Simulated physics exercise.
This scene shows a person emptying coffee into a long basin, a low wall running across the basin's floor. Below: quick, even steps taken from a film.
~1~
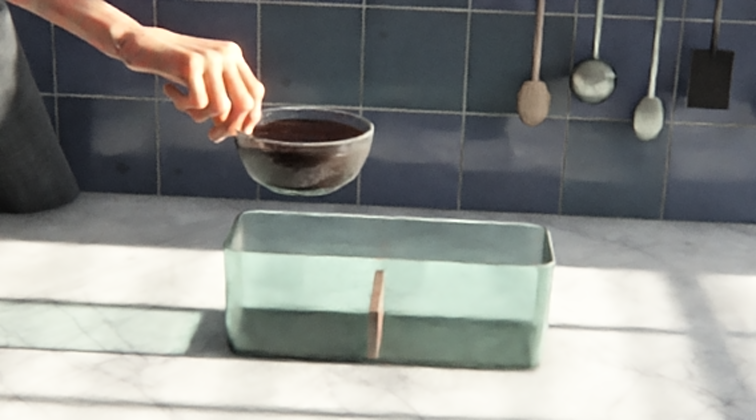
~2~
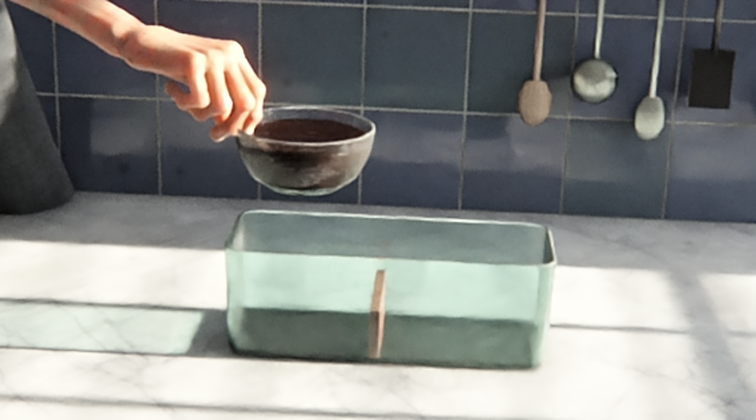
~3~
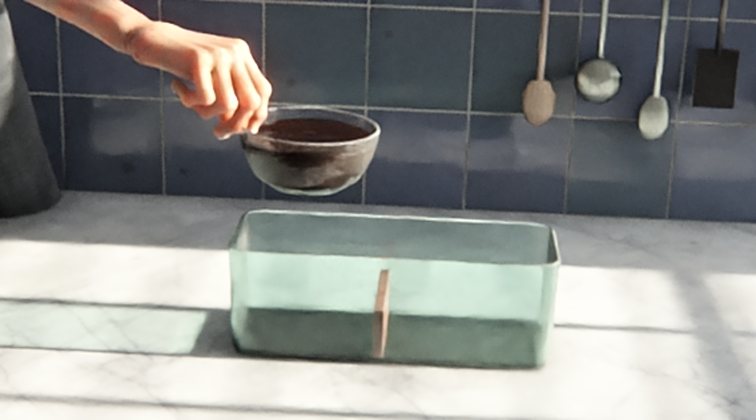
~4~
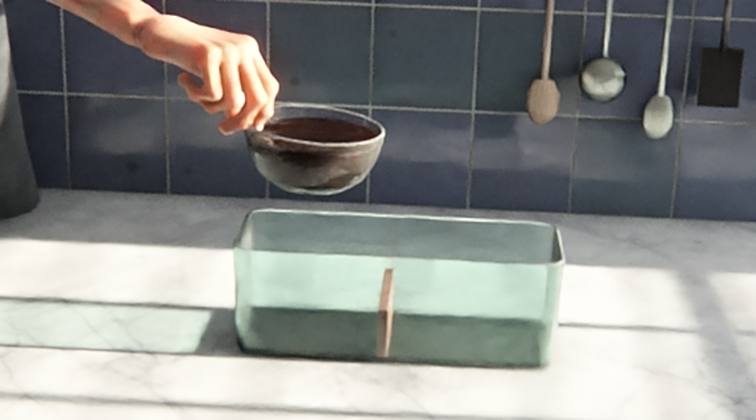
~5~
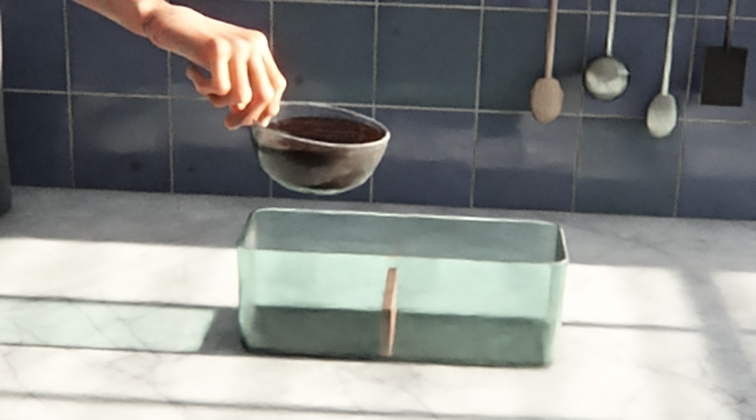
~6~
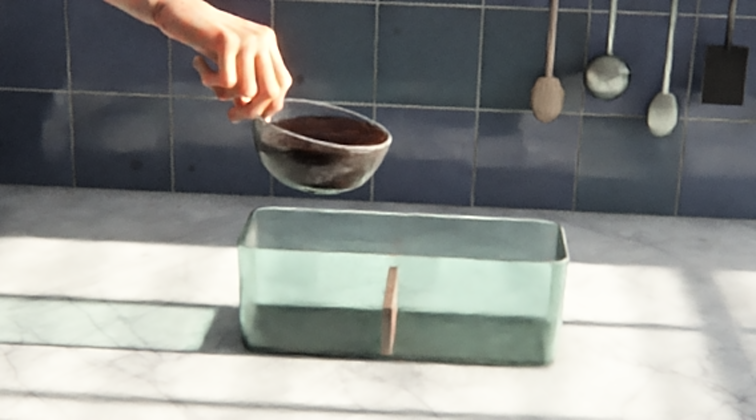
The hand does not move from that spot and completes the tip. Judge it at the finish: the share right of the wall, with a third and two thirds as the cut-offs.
At the finish, the right of the wall has over two thirds.
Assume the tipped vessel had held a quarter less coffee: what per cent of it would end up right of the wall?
Near 85 in a hundred.
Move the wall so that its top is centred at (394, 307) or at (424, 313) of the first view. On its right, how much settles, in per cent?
First try: Roughly 75 per cent; second try: 50 per cent.
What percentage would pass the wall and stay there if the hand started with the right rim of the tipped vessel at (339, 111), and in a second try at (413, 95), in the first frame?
It would come to near 70 per cent, and then near 100 per cent.
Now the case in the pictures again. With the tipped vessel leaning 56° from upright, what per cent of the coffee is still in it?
Near 50 percent is still in there.
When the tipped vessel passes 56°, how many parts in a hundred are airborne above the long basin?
I'd put it at roughly 25 percent of it.
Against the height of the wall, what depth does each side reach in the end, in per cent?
Once it is still, the left part shows 10 per cent and the right part 50.
A moment on, the tilt is 56° and 48 per cent is still to pour, 1 is left of the wall and 27 right of it.
Next, the tilt is 86° and 6 per cent is still to pour, 6 is left of the wall and 85 right of it.
Then the tilt is 94° and 0 per cent is still to pour, 11 is left of the wall and 89 right of it.
Later the tilt is 94° and 0 per cent is still to pour, 11 is left of the wall and 89 right of it.
At rest 11 per cent lies left of the wall, 89 right of it and 0 outside.
